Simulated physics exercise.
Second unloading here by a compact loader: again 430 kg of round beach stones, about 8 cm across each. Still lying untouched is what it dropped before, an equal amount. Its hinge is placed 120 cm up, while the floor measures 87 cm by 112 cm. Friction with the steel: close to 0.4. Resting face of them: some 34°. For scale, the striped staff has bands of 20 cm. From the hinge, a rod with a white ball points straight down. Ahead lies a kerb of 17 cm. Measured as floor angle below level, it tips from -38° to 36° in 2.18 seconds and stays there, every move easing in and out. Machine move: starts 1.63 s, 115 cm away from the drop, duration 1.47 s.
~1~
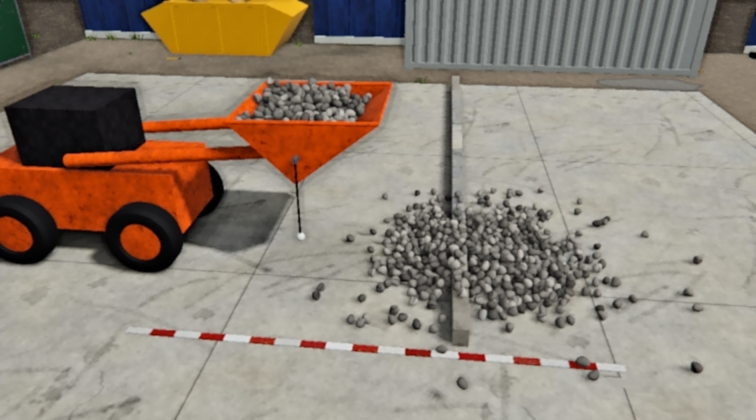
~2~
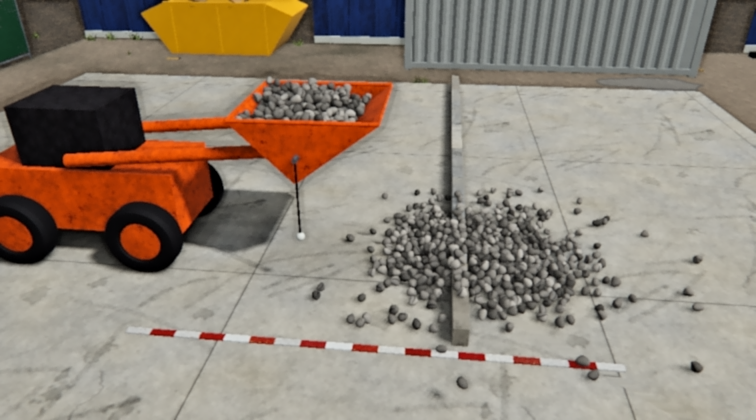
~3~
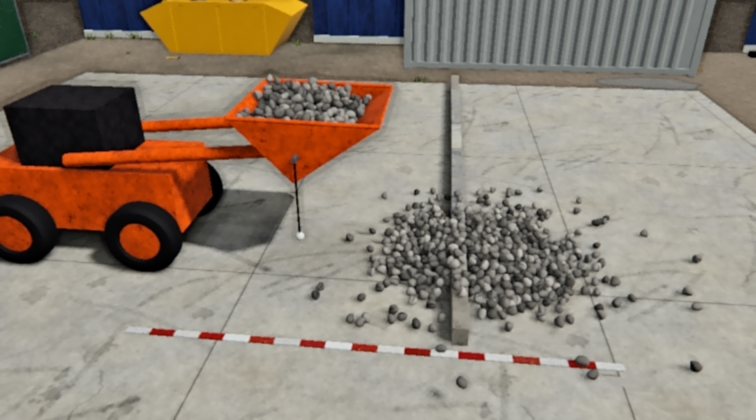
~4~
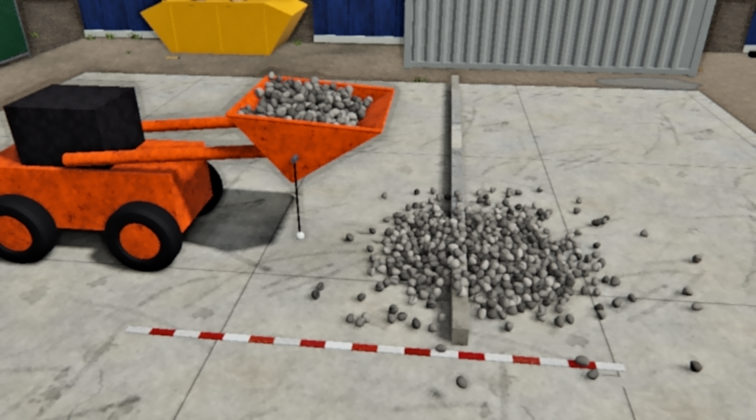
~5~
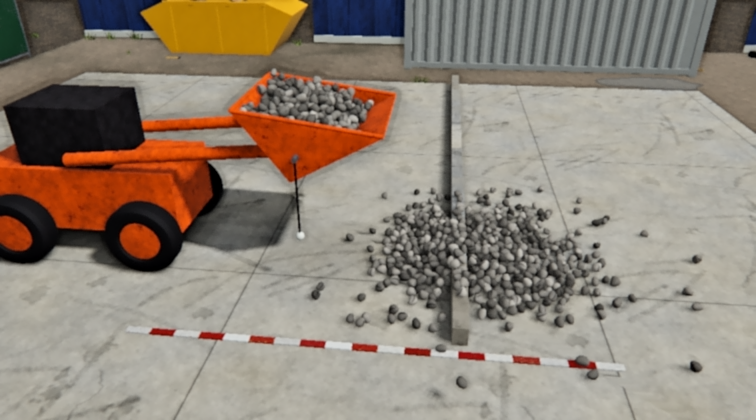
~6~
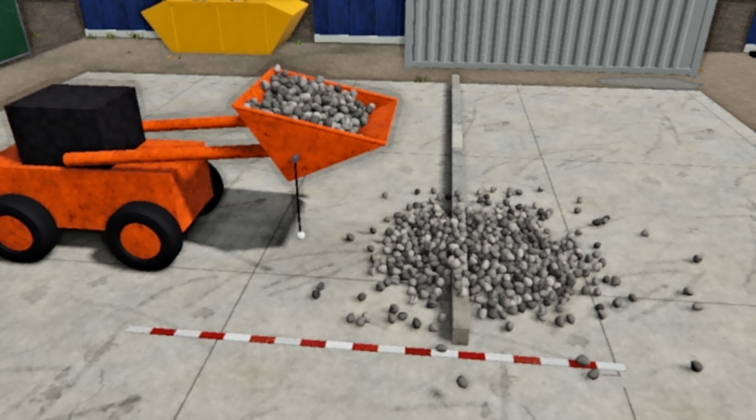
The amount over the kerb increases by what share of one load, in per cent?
By about 0 per cent of a load.
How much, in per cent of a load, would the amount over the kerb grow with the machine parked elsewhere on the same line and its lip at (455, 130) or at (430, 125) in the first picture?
First place about 40 %, second about 15 %.
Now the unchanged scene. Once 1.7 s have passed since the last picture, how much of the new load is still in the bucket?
Near 5 per cent of the load is held.
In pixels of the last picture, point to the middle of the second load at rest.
(386, 243).
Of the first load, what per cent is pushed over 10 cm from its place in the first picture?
5 %.
Then, 1.0 s after the last picture the floor is at 25°; in per cent of one load, 90 in the bucket, 53 on this side of the kerb, 57 over the kerb; the foremost stones are at (655, 268).
Then, 1.7 s after the last picture the floor is at 36°; in per cent of one load, 3 in the bucket, 140 on this side of the kerb, 57 over the kerb; the foremost stones are at (655, 268).
Then, 2.9 s after the last picture the floor is at 36°; in per cent of one load, 0 in the bucket, 142 on this side of the kerb, 58 over the kerb; the foremost stones are at (655, 268).
Then, 5.6 s after the last picture the floor is at 36°; in per cent of one load, 0 in the bucket, 142 on this side of the kerb, 58 over the kerb; the foremost stones are at (655, 268). Net gain over the kerb, 0.
